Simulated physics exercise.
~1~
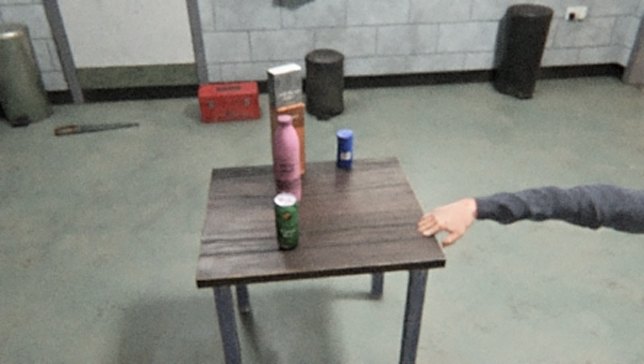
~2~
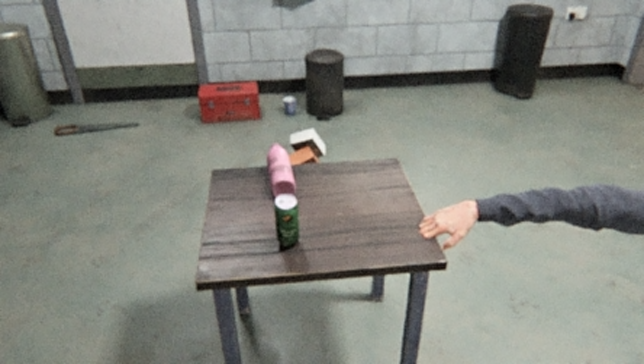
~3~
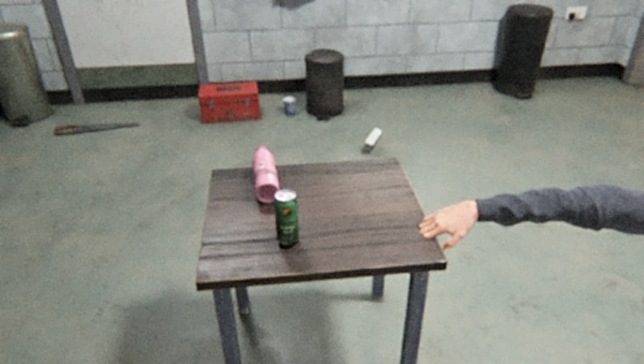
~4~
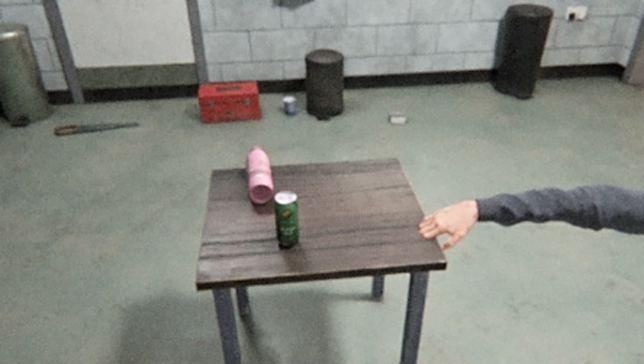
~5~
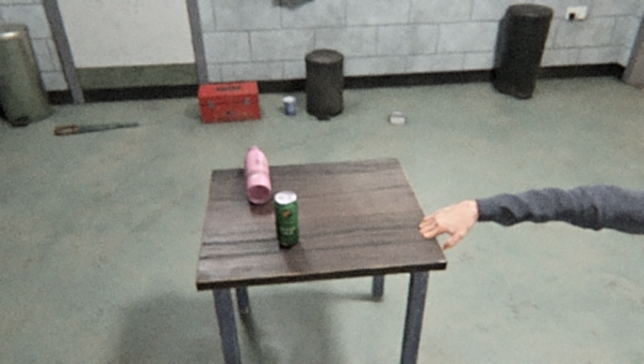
A small side table holds a pink bottle, a green can, a blue cylinder, and an orange box with a grey block on top, while a hand rests at its right edge. The stacked box and block topple off the far side, and the blue cylinder is gone from the tabletop as the pink bottle tips over. The grey block tumbles away to the right across the floor behind, and the bottle shifts slightly left on its side. At the end, the block lies near the back wall, leaving only the fallen bottle and the upright green can on the table.
